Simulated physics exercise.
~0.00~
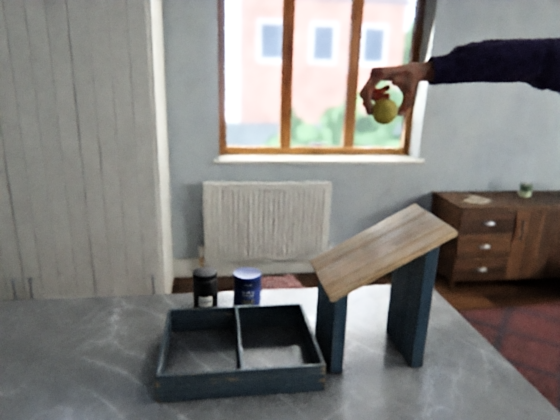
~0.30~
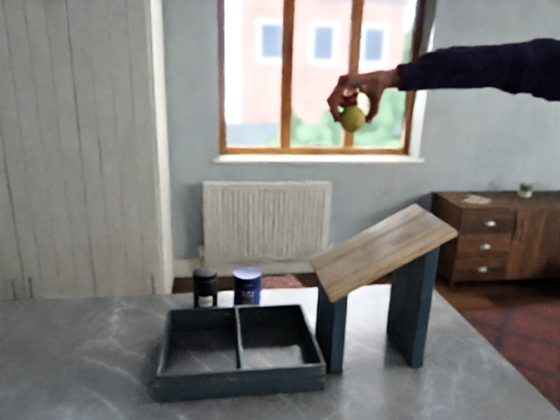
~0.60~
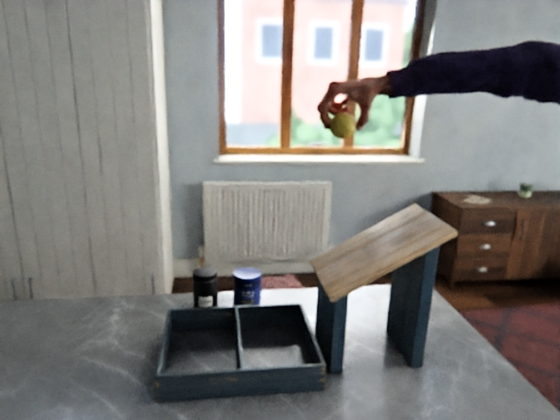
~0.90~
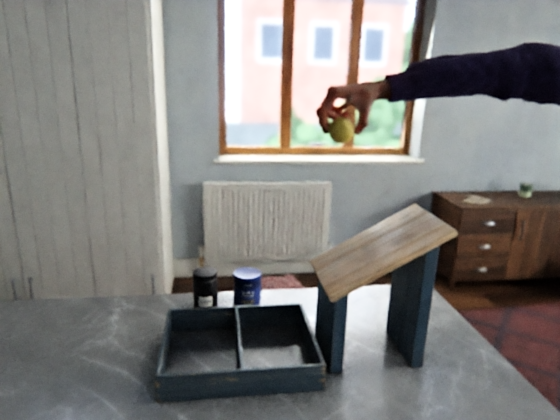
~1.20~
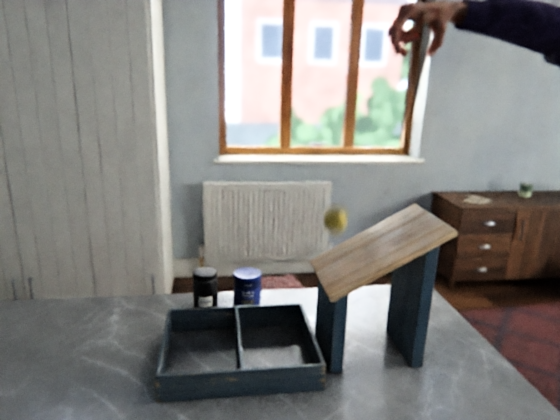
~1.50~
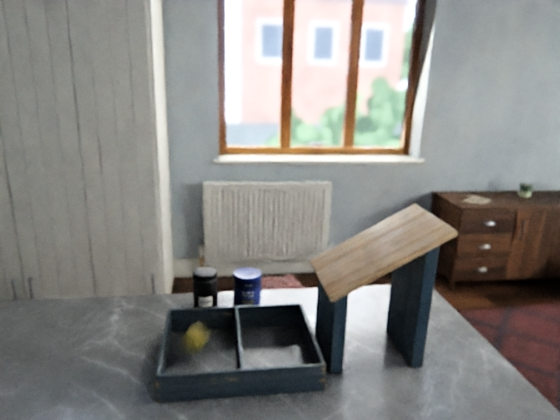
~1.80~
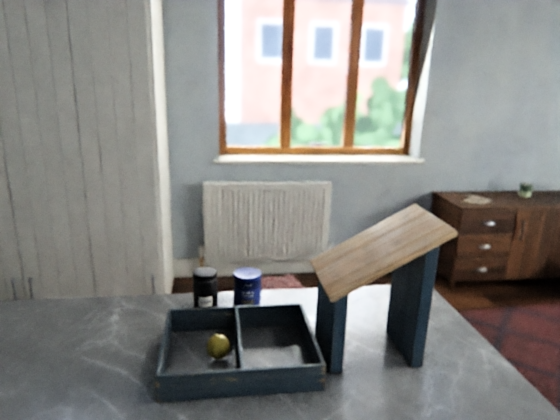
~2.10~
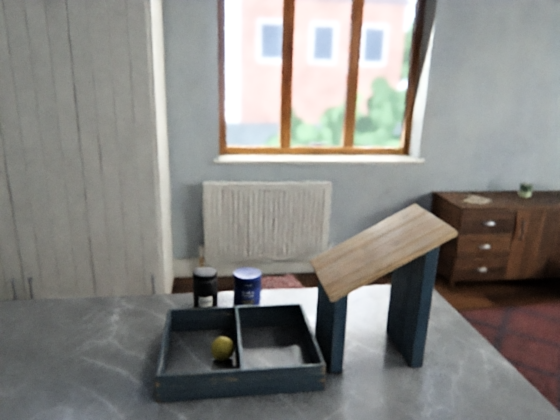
At first, a hand holds a yellow lemon in the air before a window, above a tilted wooden board and an open dark tray with two bays, while a blue tin and a black jar stand behind the tray. The hand shifts to the left and lowers slightly, then holds nearly still. It lets go and draws back to the right as the lemon drops near the low end of the board. The lemon travels left into the farther bay of the tray. There it moves a little to the right and comes to rest near the divider, with the tin and jar still in place.
